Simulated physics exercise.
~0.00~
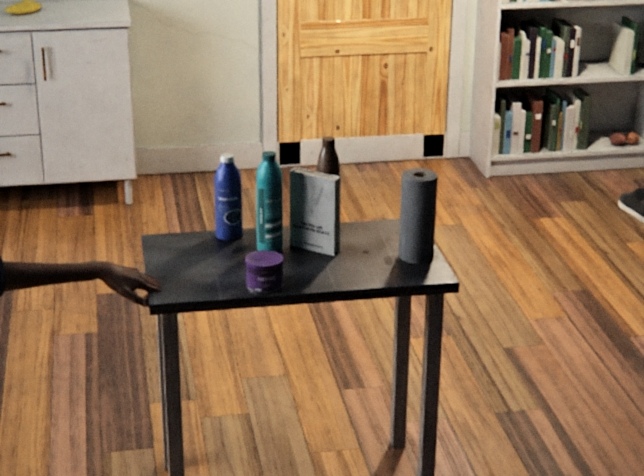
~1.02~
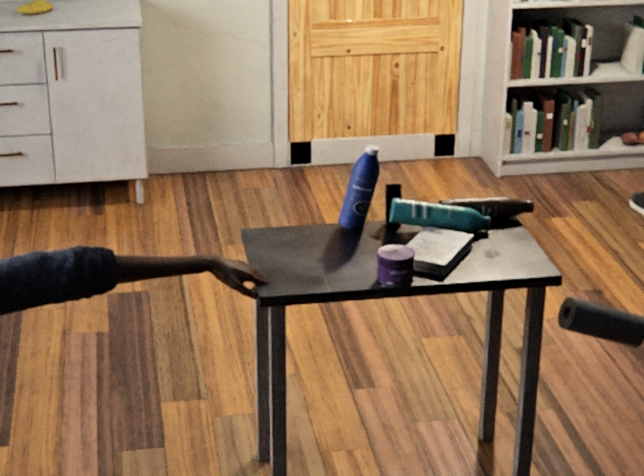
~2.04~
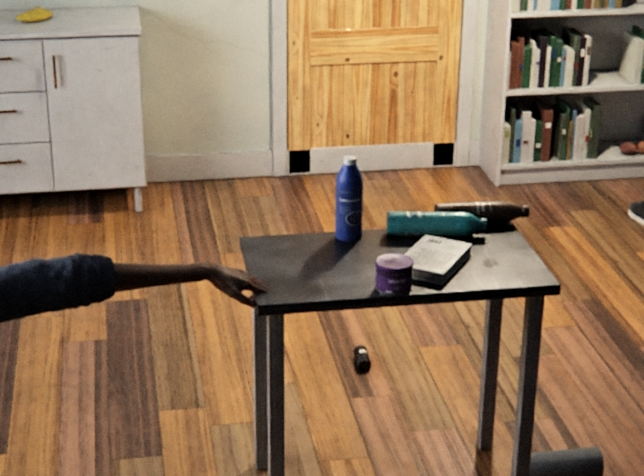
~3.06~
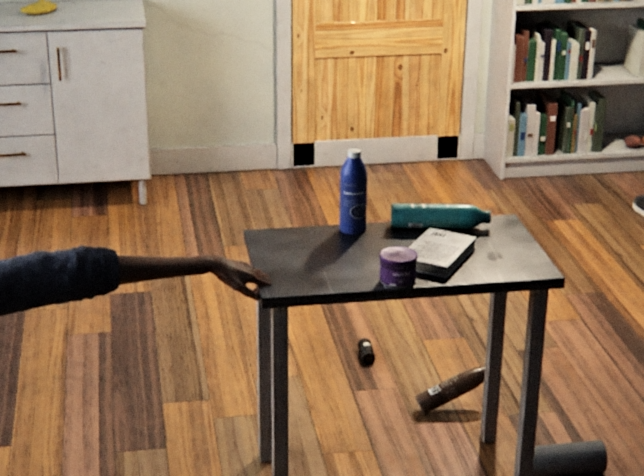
A dark work table, gripped at its left edge by a hand reaching in from the left, stands on a wooden floor, seen from slightly above. It holds blue, turquoise and brown bottles, a whitish book, a purple tub and a grey roll at right. The table shifts right; the turquoise and brown bottles and the book topple, the blue bottle tilts, and the roll flies off the right side. The blue bottle settles upright as a small black shaker lands on the floor. Finally the brown bottle drops too, leaving the tub upright and the turquoise bottle and book lying on top.
